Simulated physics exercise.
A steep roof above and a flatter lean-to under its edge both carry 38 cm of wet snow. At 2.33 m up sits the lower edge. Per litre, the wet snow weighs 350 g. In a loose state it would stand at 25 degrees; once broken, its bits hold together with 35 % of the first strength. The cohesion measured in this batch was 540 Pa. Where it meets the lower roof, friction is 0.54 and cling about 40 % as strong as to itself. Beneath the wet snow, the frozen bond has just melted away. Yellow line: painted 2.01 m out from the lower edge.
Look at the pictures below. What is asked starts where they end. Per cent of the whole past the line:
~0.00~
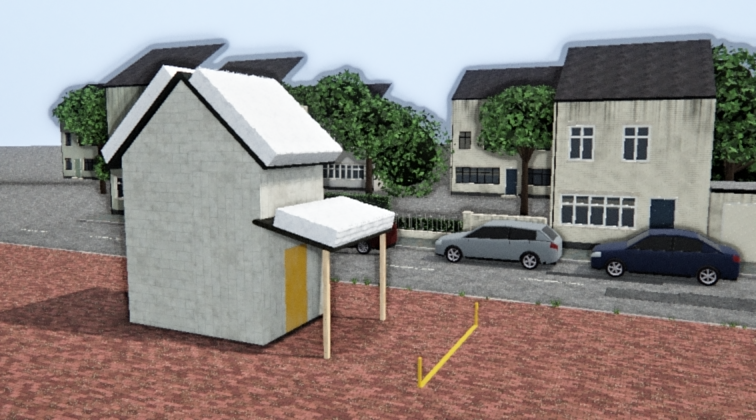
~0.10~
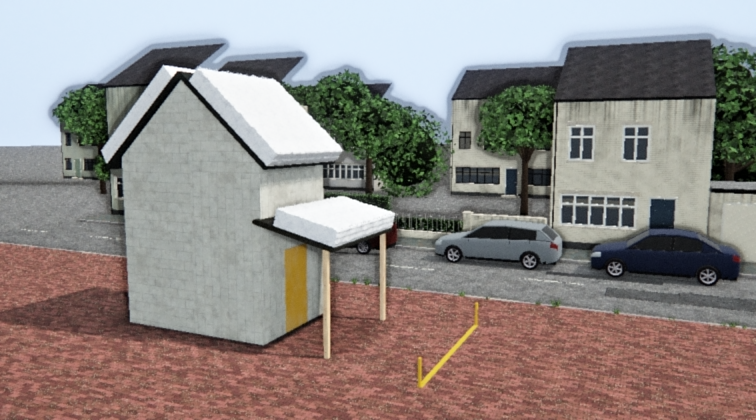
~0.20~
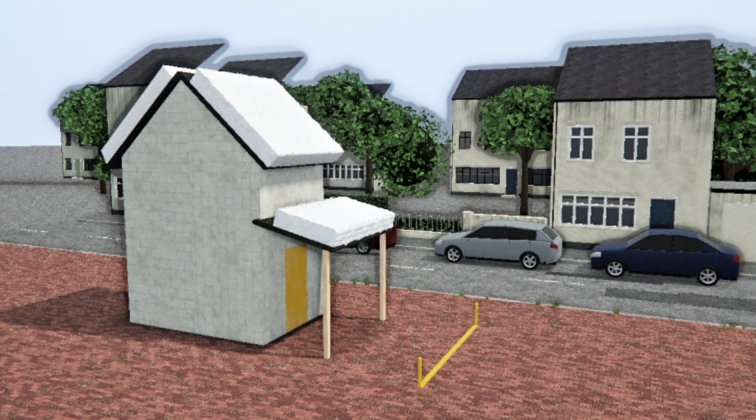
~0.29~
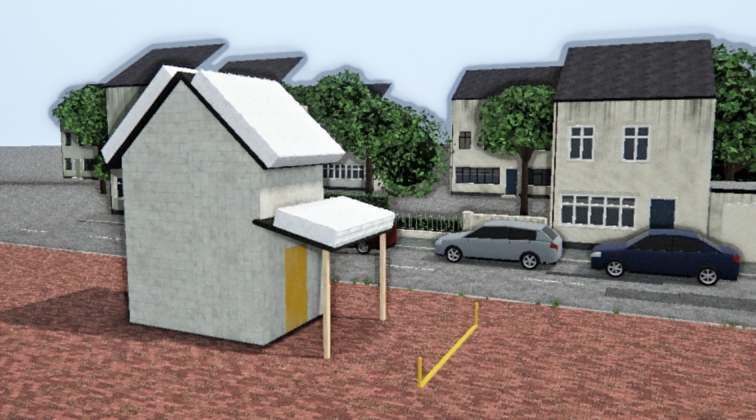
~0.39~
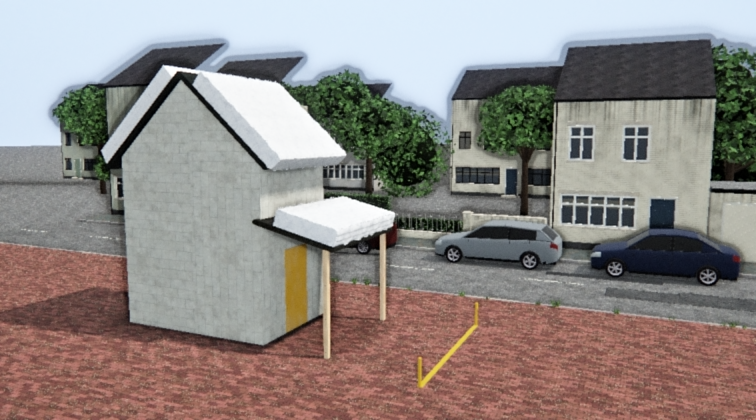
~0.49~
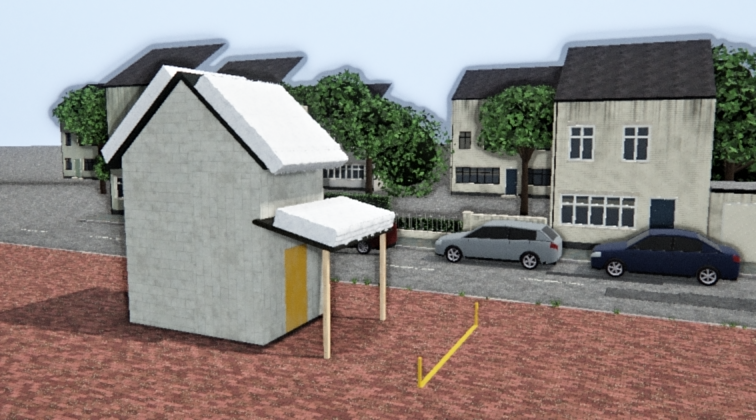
19 out of 100.
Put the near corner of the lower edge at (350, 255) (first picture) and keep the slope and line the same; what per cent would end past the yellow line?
About 12 %.
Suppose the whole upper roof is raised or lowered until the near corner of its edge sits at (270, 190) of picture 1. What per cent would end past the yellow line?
2 %, roughly.
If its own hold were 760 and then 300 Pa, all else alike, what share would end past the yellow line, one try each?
Roughly 10 % followed by roughly 25 %.
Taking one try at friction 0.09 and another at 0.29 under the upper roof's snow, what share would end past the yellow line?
I'd say 40 %, followed by 35 %.
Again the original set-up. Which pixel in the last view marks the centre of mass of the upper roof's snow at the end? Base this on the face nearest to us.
About (384, 321).
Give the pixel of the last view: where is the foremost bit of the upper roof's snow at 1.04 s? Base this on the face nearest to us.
Roughly at (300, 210).
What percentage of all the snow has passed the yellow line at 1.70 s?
Roughly 0 per cent.
After 1.04 s, none is below the lower edge and 0 % is past the line.
After 1.70 s, none is below the lower edge and 0 % is past the line.
After 2.35 s, 38 % is below the lower edge and 0 % is past the line.
After 3.00 s, 60 % is below the lower edge and 17 % is past the line.
After 3.90 s, at the end, 61 % is below the lower edge and 19 % is past the line.
